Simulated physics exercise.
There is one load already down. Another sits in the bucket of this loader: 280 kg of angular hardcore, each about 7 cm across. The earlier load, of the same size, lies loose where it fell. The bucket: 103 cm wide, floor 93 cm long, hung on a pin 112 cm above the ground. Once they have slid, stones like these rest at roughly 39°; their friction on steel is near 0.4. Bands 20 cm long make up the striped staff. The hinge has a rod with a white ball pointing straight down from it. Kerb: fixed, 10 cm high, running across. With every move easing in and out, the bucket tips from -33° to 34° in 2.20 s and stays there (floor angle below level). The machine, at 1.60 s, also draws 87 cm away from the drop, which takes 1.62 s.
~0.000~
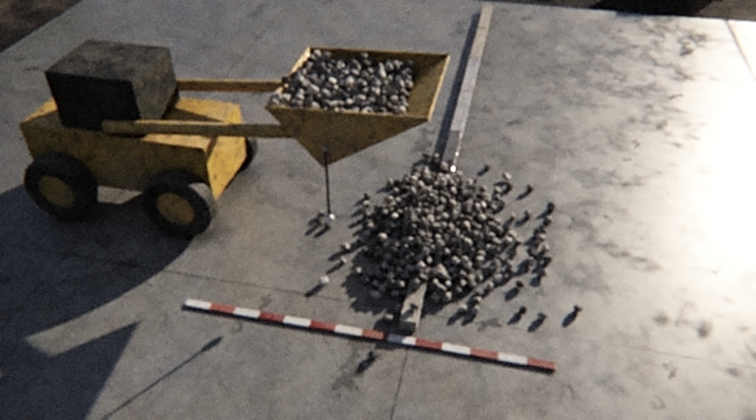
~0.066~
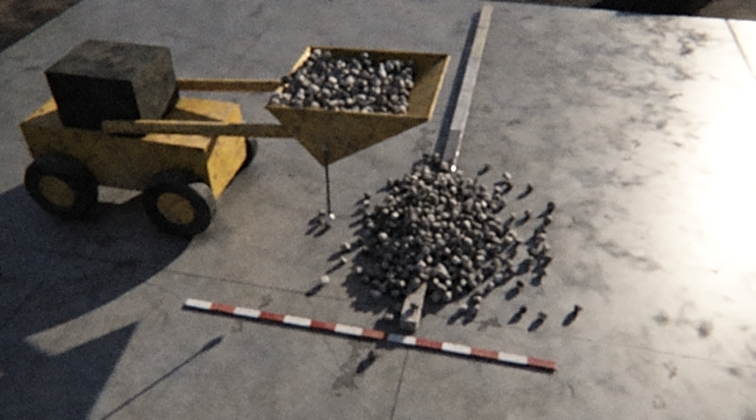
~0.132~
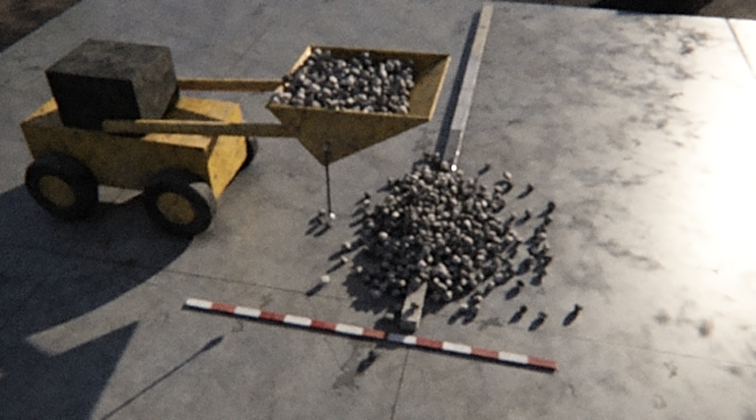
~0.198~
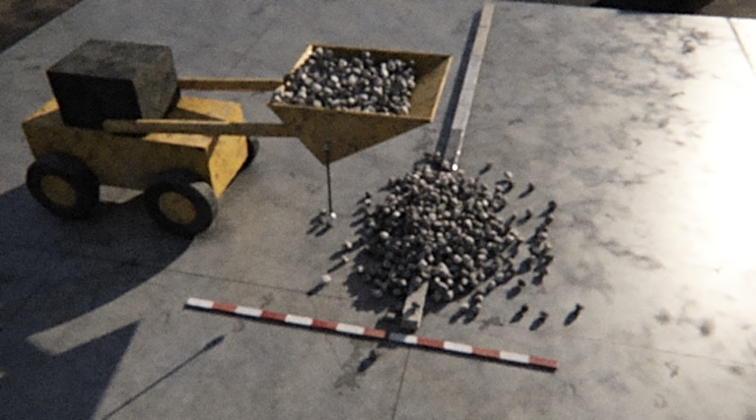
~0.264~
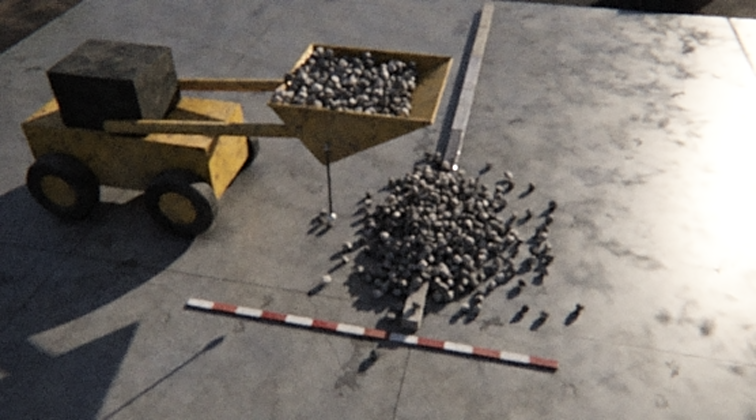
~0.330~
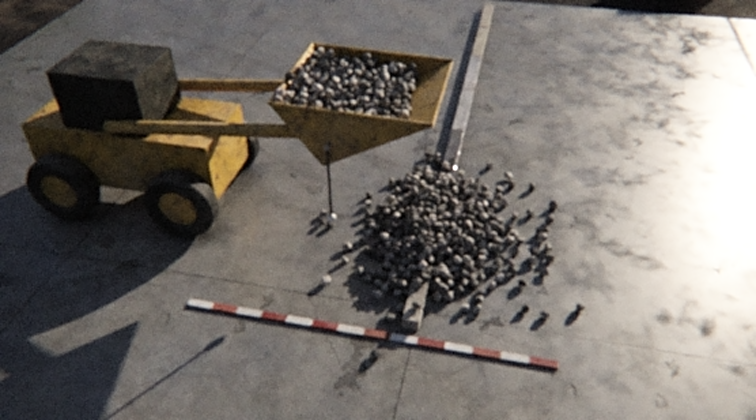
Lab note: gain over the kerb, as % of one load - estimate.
Gain: About 17 %.
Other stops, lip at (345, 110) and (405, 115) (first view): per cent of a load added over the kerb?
Case one about 0 %, case two about 0 %.
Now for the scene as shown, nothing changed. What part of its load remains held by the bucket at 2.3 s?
It still holds about 30 per cent.
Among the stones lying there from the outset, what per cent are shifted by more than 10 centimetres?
Near 5 per cent, I reckon.
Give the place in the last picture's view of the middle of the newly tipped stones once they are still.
Around (394, 210) in the last picture.
After 1.6 s the floor is at 24°; in per cent of one load, 100 in the bucket, 58 on this side of the kerb, 42 over the kerb; the foremost stones are at (552, 254).
After 2.3 s the floor is at 34°; in per cent of one load, 32 in the bucket, 117 on this side of the kerb, 51 over the kerb; the foremost stones are at (552, 254).
After 3.7 s the floor is at 34°; in per cent of one load, 0 in the bucket, 141 on this side of the kerb, 59 over the kerb; the foremost stones are at (552, 254).
After 6.2 s the floor is at 34°; in per cent of one load, 0 in the bucket, 141 on this side of the kerb, 59 over the kerb; the foremost stones are at (552, 254). Net gain over the kerb, 17.
